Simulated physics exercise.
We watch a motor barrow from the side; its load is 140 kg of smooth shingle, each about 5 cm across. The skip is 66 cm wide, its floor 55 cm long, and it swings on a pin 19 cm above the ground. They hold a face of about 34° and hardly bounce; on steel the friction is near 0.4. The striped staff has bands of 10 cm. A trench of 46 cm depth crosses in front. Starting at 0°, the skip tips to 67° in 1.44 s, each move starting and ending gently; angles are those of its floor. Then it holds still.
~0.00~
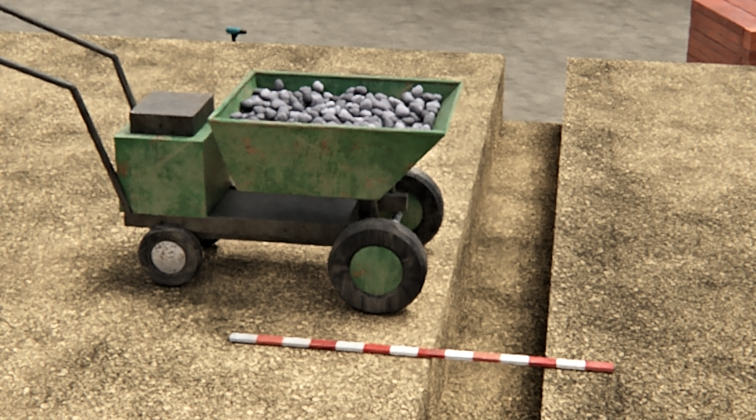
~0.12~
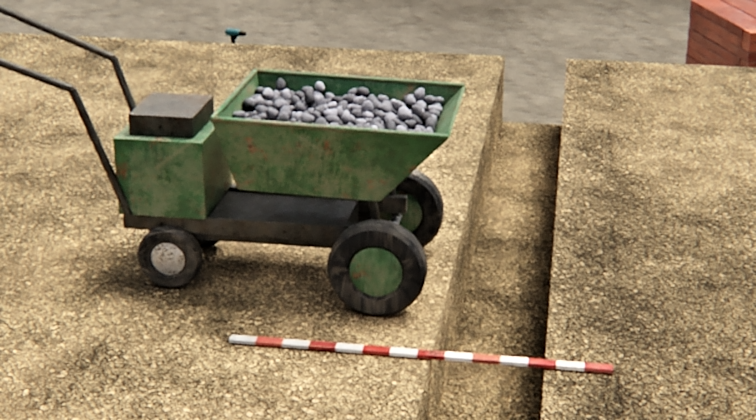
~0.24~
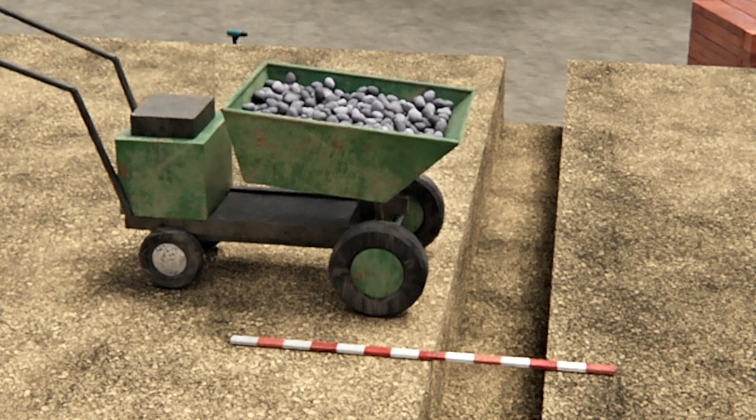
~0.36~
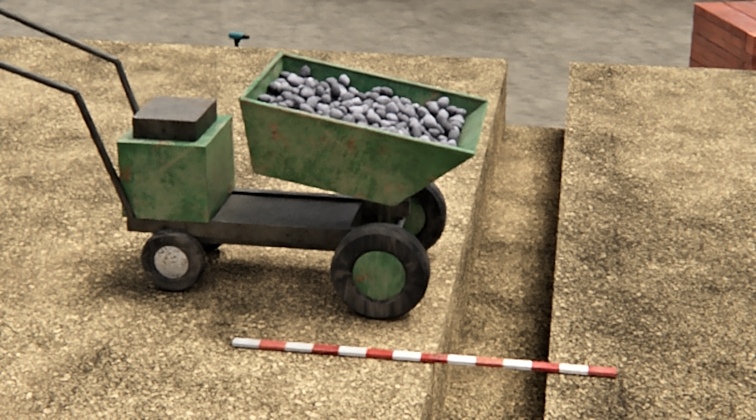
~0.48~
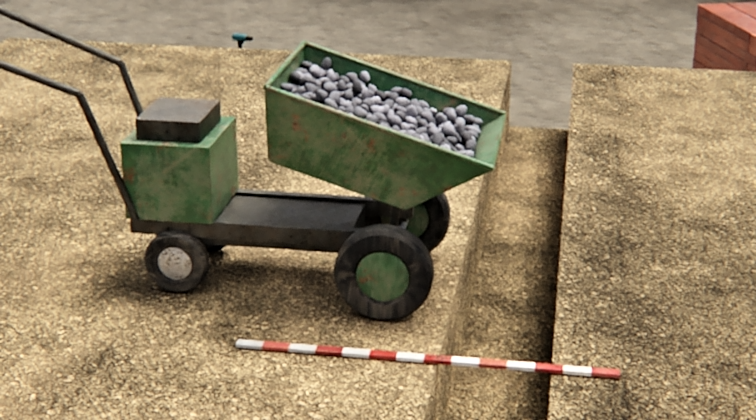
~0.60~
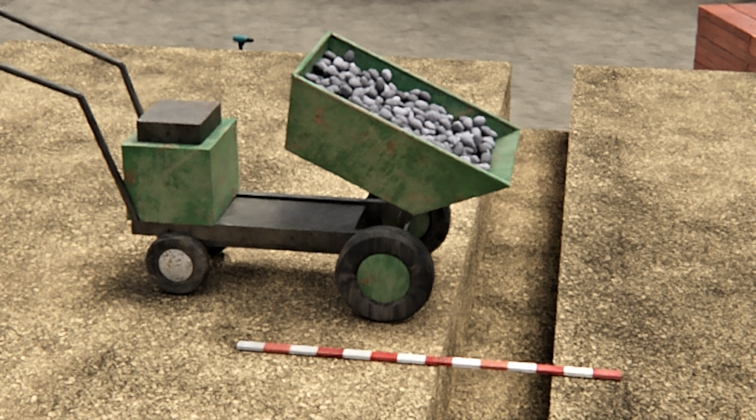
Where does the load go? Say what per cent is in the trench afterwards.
Close to 24 in a hundred.
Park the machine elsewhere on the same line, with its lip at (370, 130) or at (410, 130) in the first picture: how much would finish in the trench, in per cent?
About 90 and 55 per cent.
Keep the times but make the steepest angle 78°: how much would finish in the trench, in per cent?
In that case some 10 per cent.
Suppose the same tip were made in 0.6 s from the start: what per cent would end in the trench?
It would be near 15 per cent.
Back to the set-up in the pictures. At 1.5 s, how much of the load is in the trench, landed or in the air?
About 0 per cent by then.
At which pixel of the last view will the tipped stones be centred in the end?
Near (616, 298).
After 1.1 s the floor is at 57°; 100 % in the skip; the foremost stones are at (560, 242).
After 1.5 s the floor is at 67°; 51 % in the skip, 1 % in the trench, 48 % past the trench; the foremost stones are at (697, 305).
After 1.9 s the floor is at 67°; 19 % in the skip, 5 % in the trench, 75 % past the trench; the foremost stones are past the picture's edge.
After 3.8 s the floor is at 67°; 0 % in the skip, 24 % in the trench, 76 % past the trench; the foremost stones are past the picture's edge.
